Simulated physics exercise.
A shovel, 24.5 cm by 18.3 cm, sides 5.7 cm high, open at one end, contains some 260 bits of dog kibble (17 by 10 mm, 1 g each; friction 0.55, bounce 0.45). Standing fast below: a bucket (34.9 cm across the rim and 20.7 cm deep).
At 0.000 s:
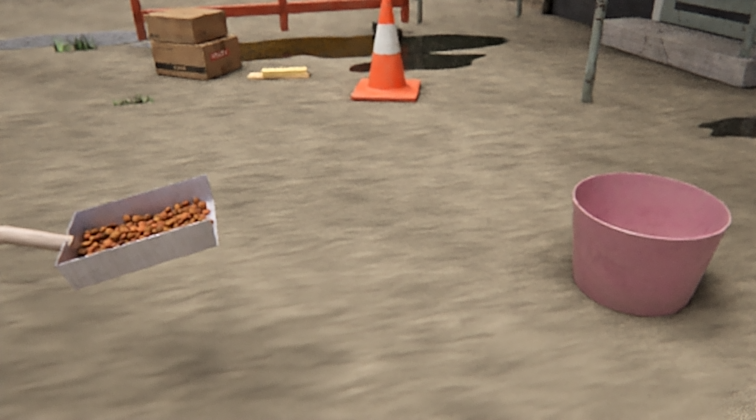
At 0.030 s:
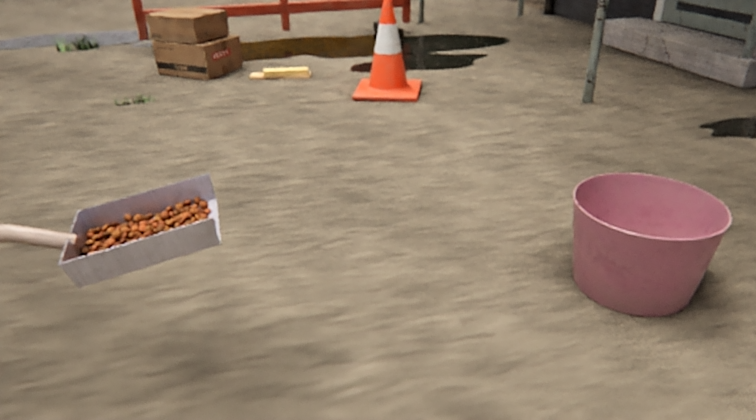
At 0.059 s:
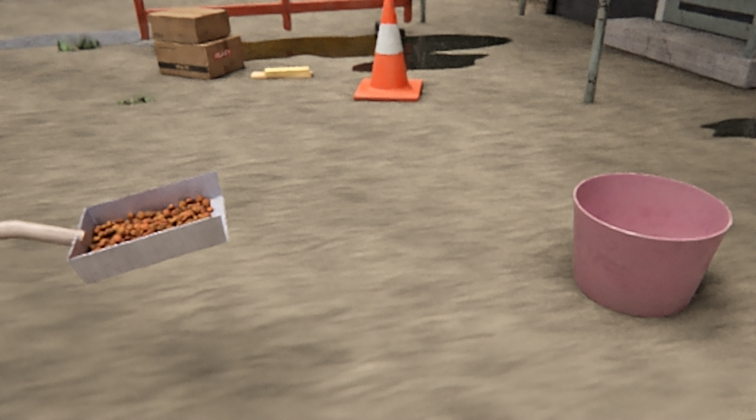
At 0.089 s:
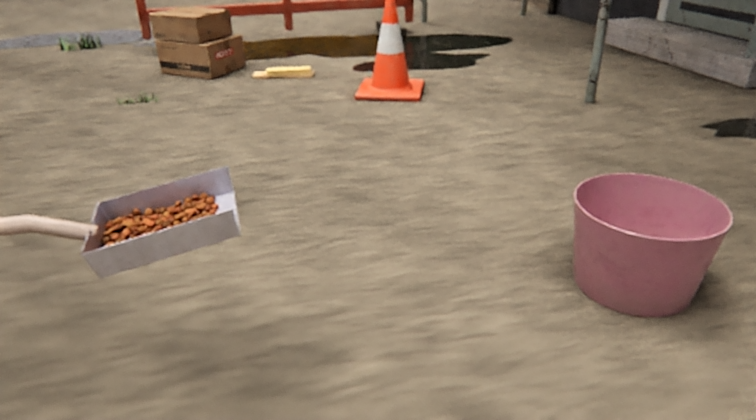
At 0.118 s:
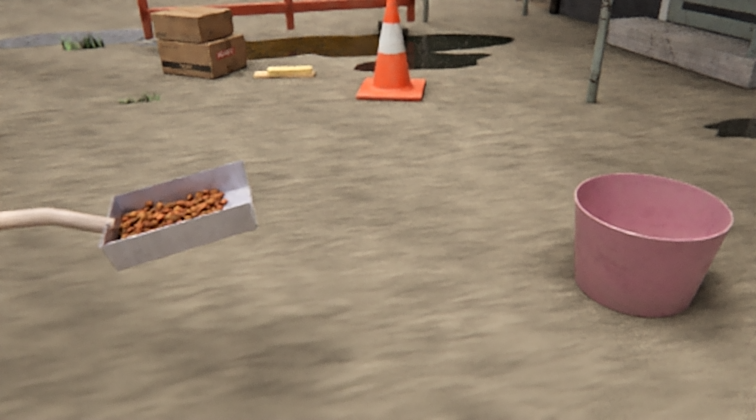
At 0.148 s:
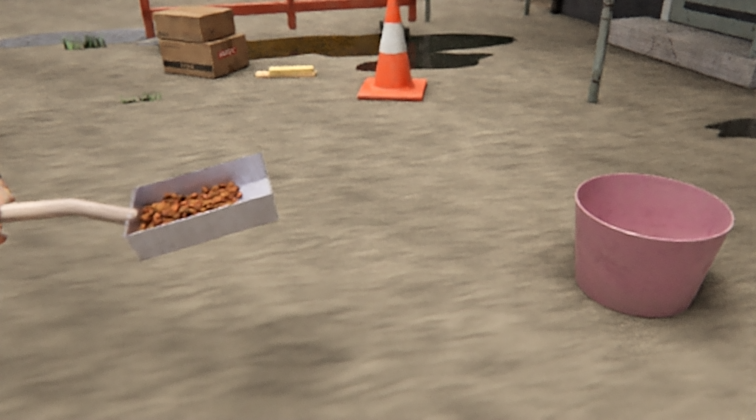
At the start, a shovel filled with brown kibble hangs at the left above bare ground, with a pink bucket at the right and an orange cone behind. The shovel creeps rightward, then moves faster and rises slightly, its load still inside, as part of a hand appears on the handle.
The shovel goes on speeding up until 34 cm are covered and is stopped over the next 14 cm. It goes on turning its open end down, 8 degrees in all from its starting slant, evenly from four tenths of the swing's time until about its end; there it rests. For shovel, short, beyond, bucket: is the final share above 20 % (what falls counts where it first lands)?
In the shovel: No; on the ground short of the target's middle: No; on the ground beyond it: No; in the bucket: Yes.
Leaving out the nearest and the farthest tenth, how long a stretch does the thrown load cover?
Some 10 cm.
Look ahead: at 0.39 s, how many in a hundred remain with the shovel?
Some 60 per cent of the load.
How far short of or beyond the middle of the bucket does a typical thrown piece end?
About 10 cm beyond it.
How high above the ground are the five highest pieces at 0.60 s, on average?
About 40 cm.
Then, at 0.28 s, tilt 7 degrees; shovel 100 %; middle of all pieces near (317, 159).
After 0.39 s, tilt 3 degrees; shovel 60 %, in the air 40 %; middle of all pieces near (438, 125).
Then, at 0.50 s, tilt 2 degrees; in the air 100 %; middle of all pieces near (537, 134).
After 0.60 s, tilt 2 degrees; bucket 20 %, in the air 80 %; middle of all pieces near (608, 182).
In the end, at 1.8 s, shovel 0 %, short 5 %, beyond 0 %, bucket 95 %.
